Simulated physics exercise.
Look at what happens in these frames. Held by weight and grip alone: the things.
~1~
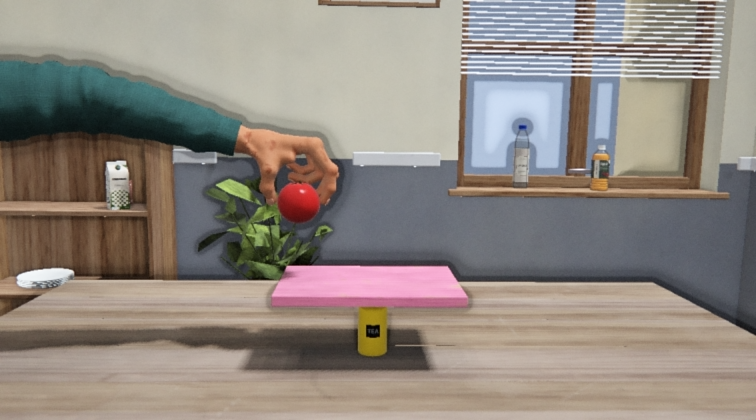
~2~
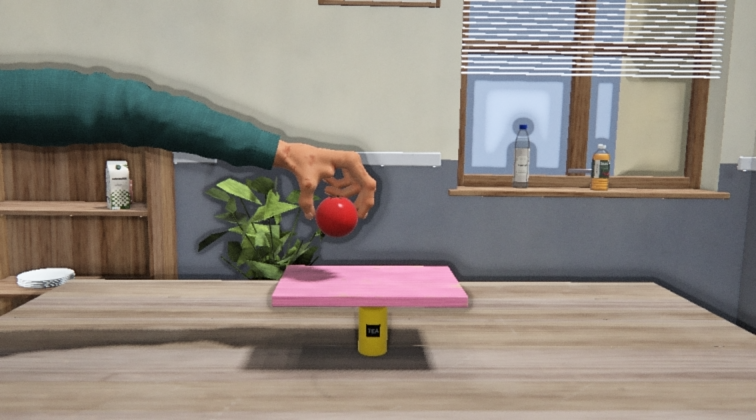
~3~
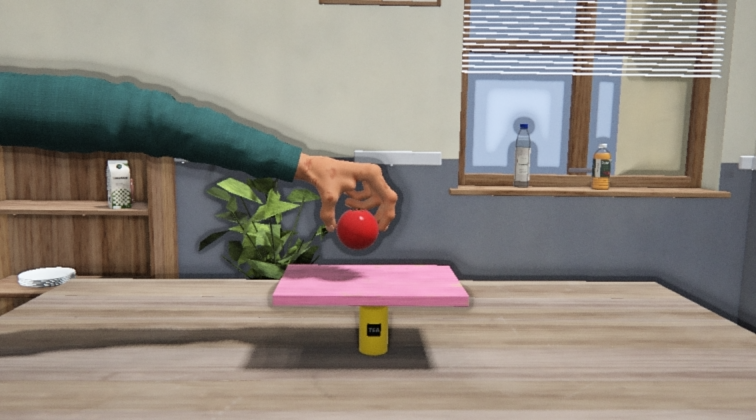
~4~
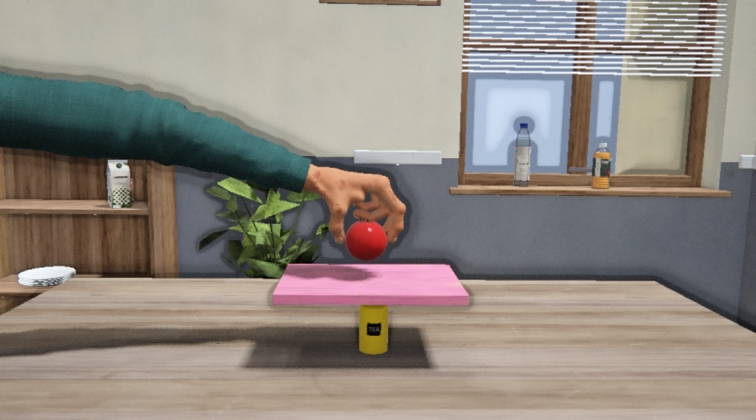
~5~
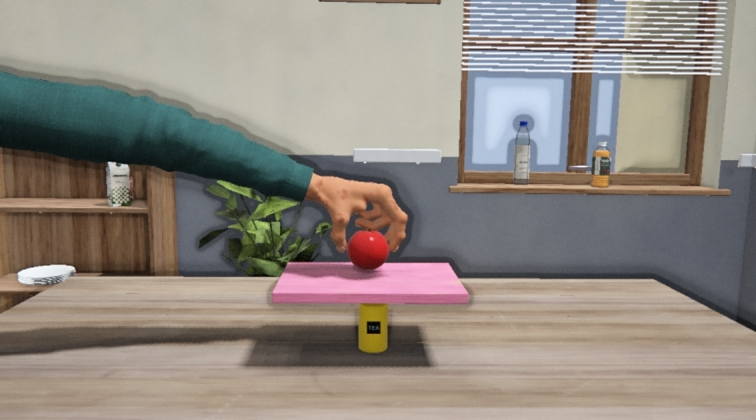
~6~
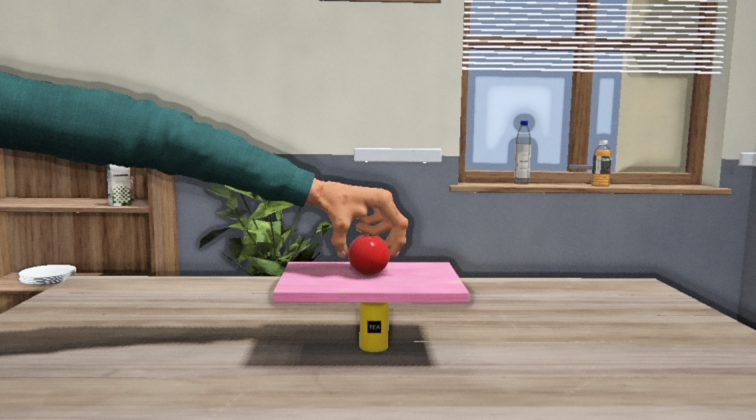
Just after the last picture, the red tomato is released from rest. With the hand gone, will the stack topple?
The stack is sturdy enough.
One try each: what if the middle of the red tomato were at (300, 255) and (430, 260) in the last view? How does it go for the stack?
It falls the first time and does not fall the second time.
Then, 0.20 s later than the last frame, all is still.
Then, 0.30 s later than the last frame, red tomato resting near (369, 255).
When it is over, all 3 as before. End places, in pixels of the last picture, red tomato near (369, 255). The stack holds.
